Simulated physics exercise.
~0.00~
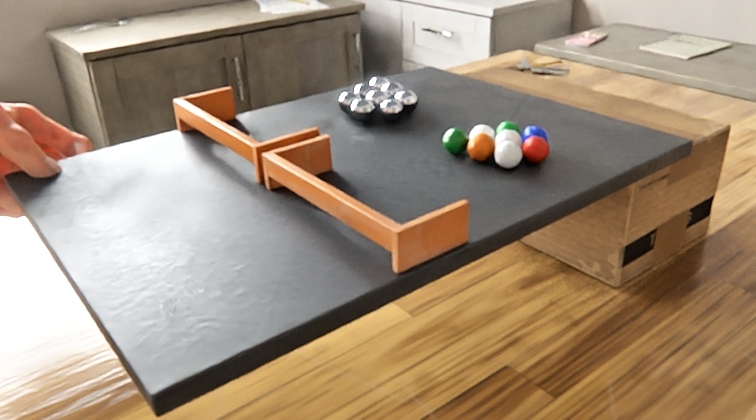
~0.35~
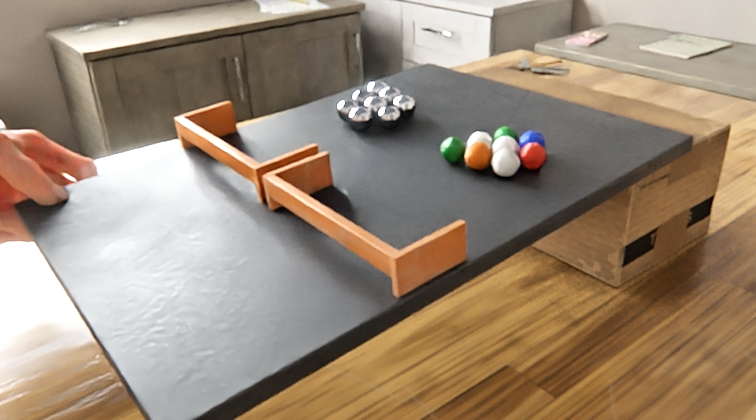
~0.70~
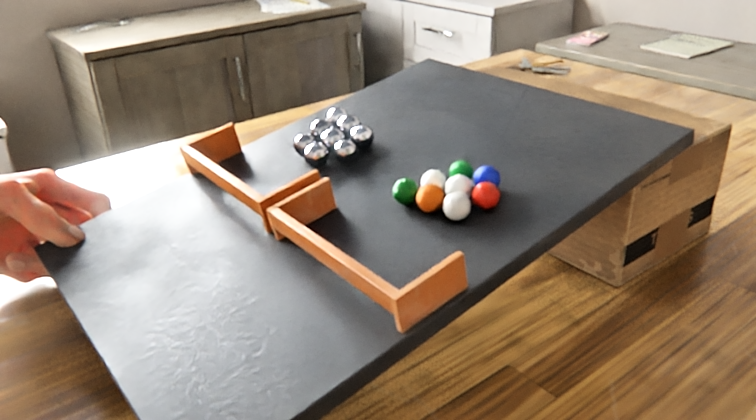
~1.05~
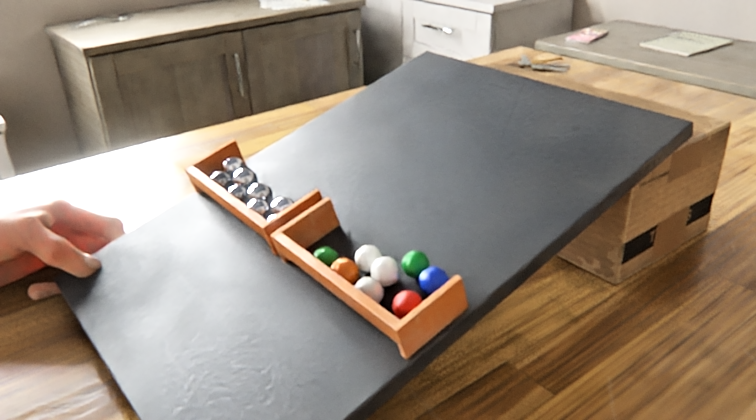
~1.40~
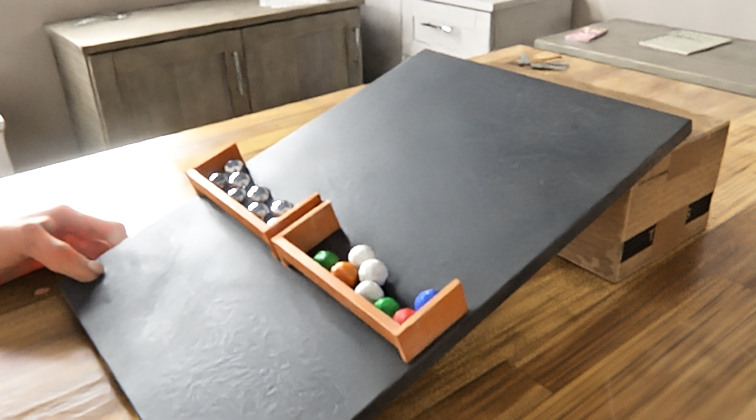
Hand lowering one end of a dark board propped on a cardboard box, silver and coloured balls rolling down into orange gates.
